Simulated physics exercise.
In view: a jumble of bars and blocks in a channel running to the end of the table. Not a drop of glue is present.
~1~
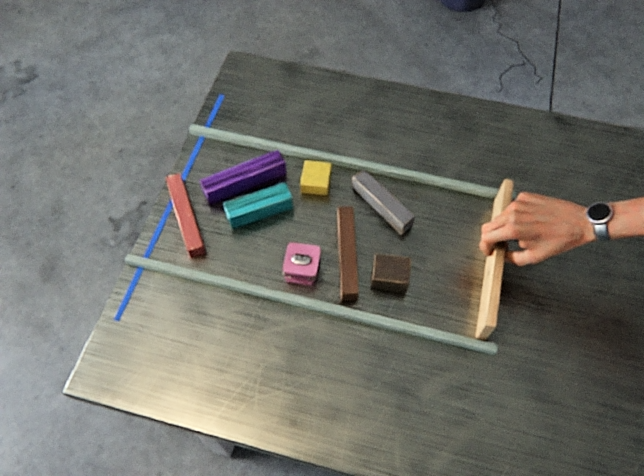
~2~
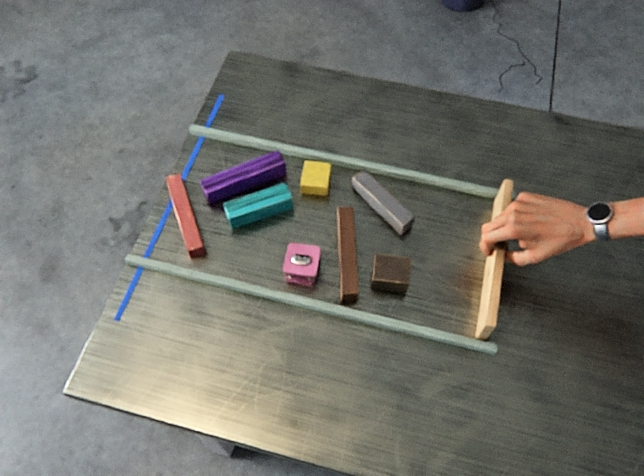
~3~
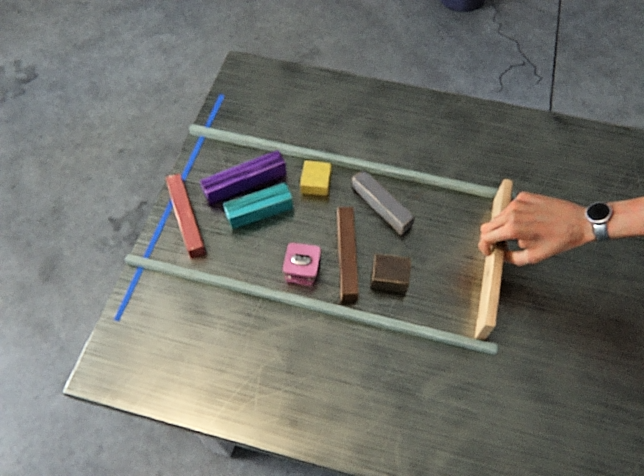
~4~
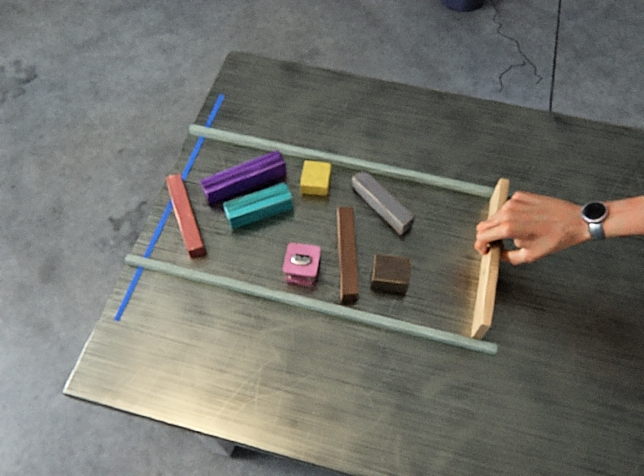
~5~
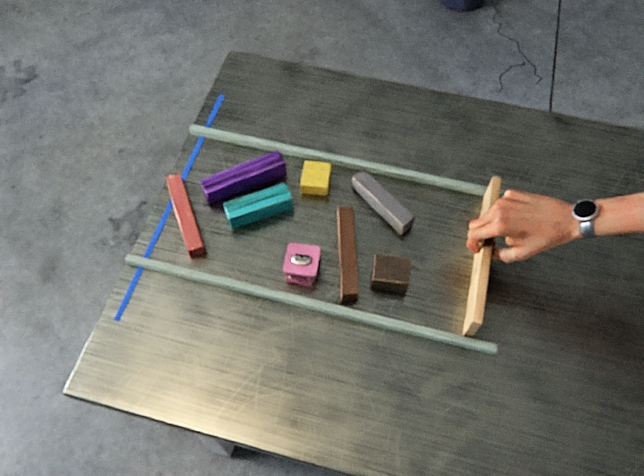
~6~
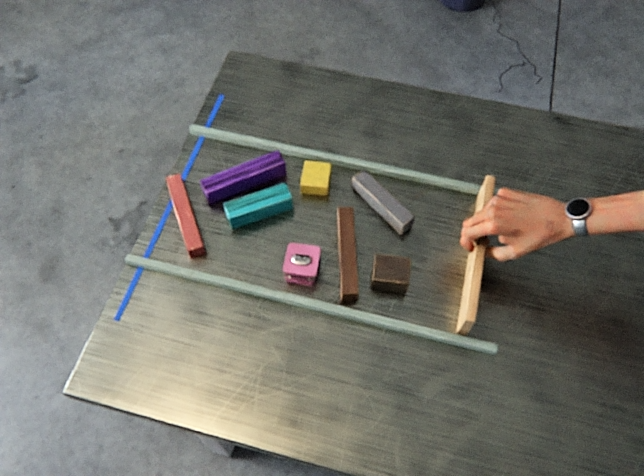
At first, a hand wearing a watch holds a wooden board upright at the right end of a channel between two pale rails, with colourful bars and blocks scattered inside. The hand then slides the board slightly left, while the bars and blocks stay still, untouched.
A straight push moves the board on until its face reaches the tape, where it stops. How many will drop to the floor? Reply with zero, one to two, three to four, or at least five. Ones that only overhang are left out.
It comes to at least five.
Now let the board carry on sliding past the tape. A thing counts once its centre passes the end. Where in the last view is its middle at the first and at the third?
About (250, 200) and about (220, 195).
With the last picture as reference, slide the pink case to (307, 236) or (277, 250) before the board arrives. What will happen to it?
Goes off the edge; goes off the edge.
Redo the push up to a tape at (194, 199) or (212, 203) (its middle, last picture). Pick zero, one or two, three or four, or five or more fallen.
First tape: Five or more; second: Either three or four.
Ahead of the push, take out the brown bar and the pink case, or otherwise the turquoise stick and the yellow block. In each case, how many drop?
The counts: 4 and 4.
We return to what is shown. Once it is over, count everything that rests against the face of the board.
It touches 2.
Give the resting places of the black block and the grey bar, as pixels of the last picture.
In the last picture the black block sits around (145, 214) and the grey bar around (182, 157).
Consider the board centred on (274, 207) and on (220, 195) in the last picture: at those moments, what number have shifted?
First 8, then 8.
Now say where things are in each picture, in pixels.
The first frame shows red bar (185, 215); purple stick (244, 177); turquoise stick (259, 206); board (495, 257); tape (175, 195).
The second frame shows purple stick (244, 177); black block (391, 273).
The third frame shows turquoise stick (259, 206); yellow block (316, 178).
The fourth frame shows red bar (185, 215); brown bar (347, 253).
The fifth frame shows purple stick (244, 177); grey bar (382, 202).
The sixth frame shows red bar (185, 215); purple stick (244, 177); turquoise stick (259, 206); board (477, 253); tape (175, 195).
Soon after, none off yet; red bar at rest near (185, 215); purple stick at rest near (244, 177); turquoise stick at rest near (259, 206).
In the end, the number that fall off is five or more; gone, brown bar, pink case, yellow block, turquoise stick, purple stick and red bar.
